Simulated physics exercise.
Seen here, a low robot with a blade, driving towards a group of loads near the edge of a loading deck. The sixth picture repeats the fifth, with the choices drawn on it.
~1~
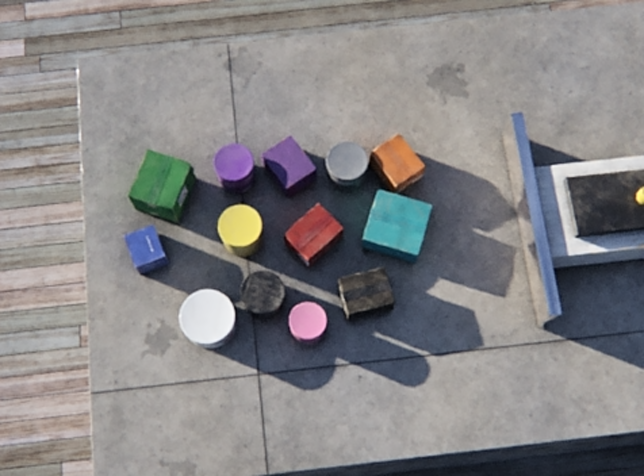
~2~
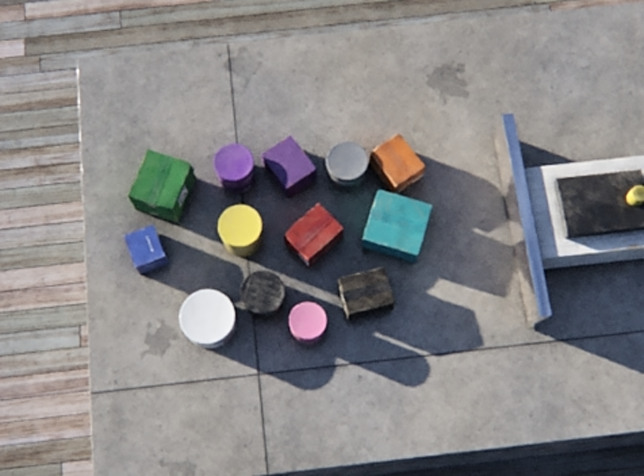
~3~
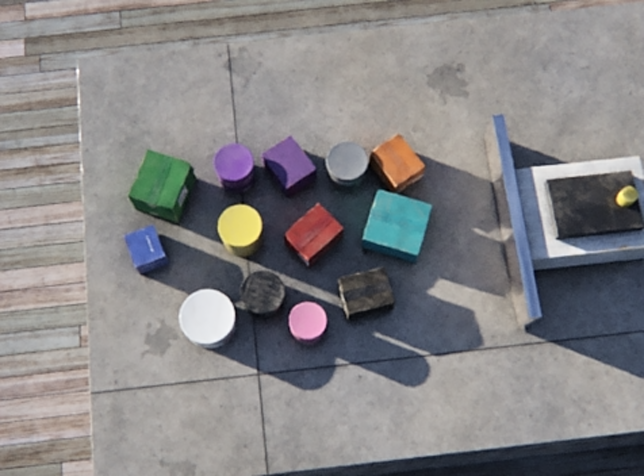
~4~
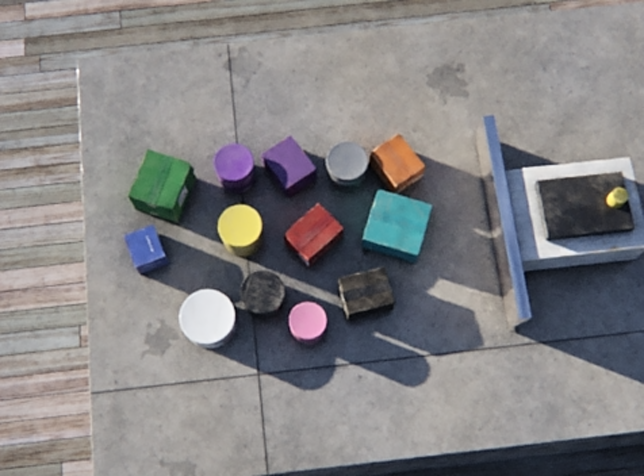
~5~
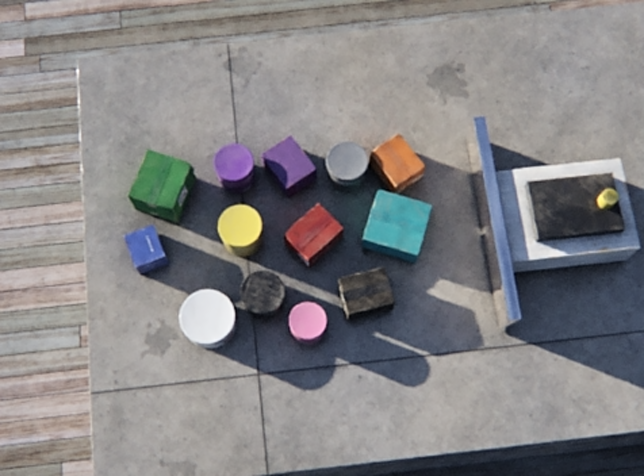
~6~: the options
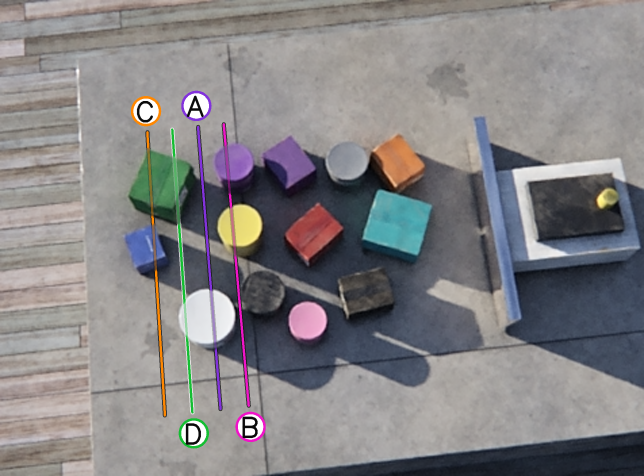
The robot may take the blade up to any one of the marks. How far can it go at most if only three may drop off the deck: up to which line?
It should halt at D.
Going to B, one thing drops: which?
The blue box.
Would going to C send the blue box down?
By then, yes.
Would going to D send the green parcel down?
Yes.
On the copy, A at (209, 261); B at (236, 259); C at (156, 267); D at (182, 264).
On D. First, robot (456, 219); purple crate (273, 171); orange box (347, 165).
Then, robot (342, 231); blue box (103, 259); green parcel (116, 176).
Finally, robot (253, 241); yellow pail over the edge; green parcel over the edge; three fallen.
By contrast, A is within the limit but short; B is within the limit but short; C drops four.
